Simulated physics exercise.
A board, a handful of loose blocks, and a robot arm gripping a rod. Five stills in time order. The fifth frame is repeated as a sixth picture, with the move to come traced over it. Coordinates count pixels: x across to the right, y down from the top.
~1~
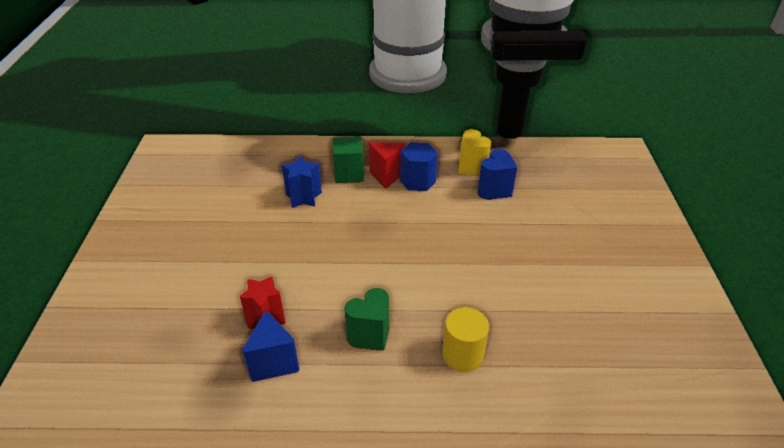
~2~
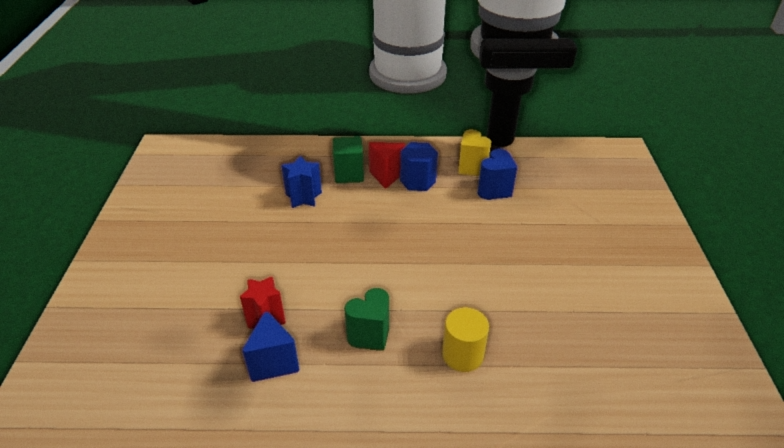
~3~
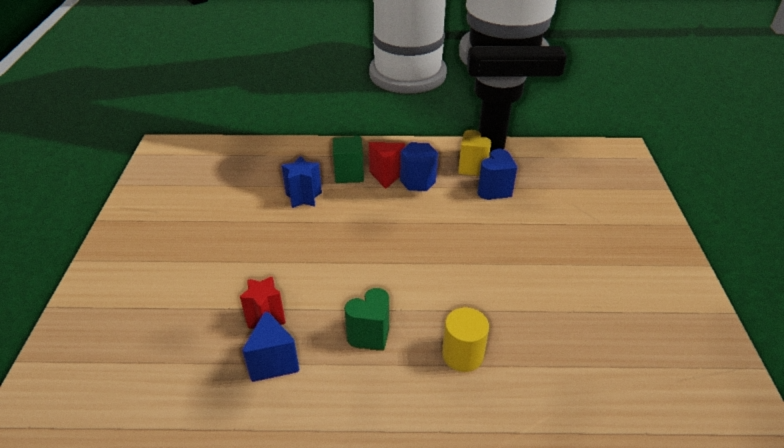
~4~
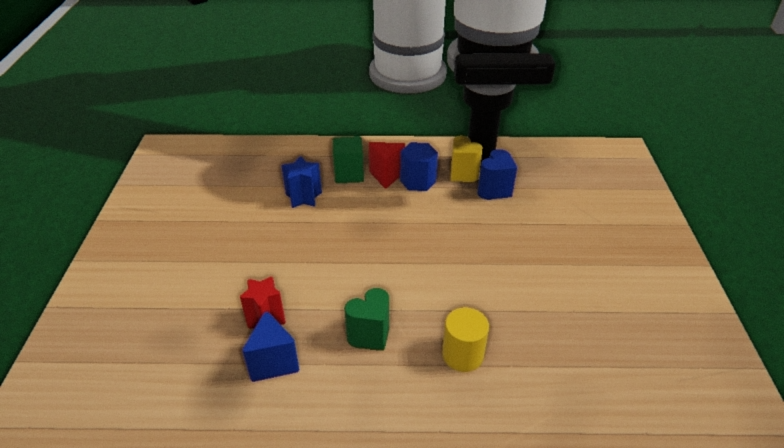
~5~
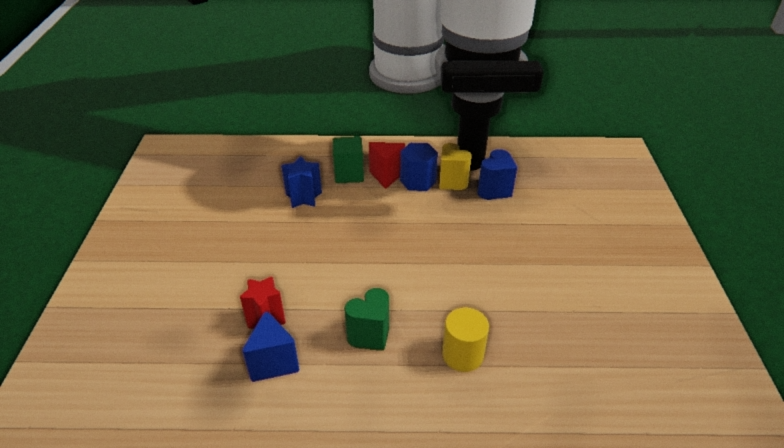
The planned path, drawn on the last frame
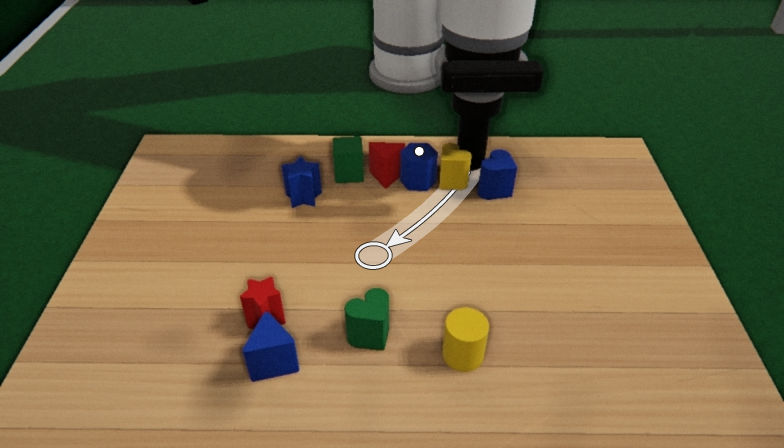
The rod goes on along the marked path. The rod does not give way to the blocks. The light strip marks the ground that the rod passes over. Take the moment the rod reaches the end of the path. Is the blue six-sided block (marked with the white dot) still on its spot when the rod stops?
No
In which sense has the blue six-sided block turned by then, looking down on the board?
From overhead, clockwise.
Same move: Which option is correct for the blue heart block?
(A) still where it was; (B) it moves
A - still where it was.
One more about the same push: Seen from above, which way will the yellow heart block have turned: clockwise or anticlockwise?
Top view: Clockwise.
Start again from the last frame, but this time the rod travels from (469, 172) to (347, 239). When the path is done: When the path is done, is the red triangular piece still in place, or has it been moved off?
The block moves away from its spot.
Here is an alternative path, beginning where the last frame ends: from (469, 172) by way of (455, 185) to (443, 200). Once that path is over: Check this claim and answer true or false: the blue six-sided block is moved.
True.
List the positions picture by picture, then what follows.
The first frame shows rod tip (509, 133); block tops, blue six-sided block (419, 151); yellow heart block (475, 139); blue heart block (499, 160).
The second frame shows rod (500, 141); blocks unchanged.
The third frame shows rod (490, 148); blocks unchanged.
The fourth frame shows rod (480, 156); yellow heart block (466, 145).
The fifth frame shows rod (470, 163); blue six-sided block (419, 151); yellow heart block (454, 152); blue heart block (499, 160).
Path on the board, from (469, 172) through (431, 213) to (373, 255); the dot is on the blue six-sided block.
What follows on the original path. One third of the way, rod (445, 191); blue six-sided block (411, 155), turned 40° clockwise; yellow heart block (425, 179).
Two thirds of the way, rod (413, 219); blue six-sided block (411, 155), turned 40° clockwise; yellow heart block (386, 204), turned 25° clockwise.
At the end, rod (373, 246); blue six-sided block (411, 155), turned 40° clockwise; yellow heart block (344, 220), turned 55° clockwise; blue heart block in place.
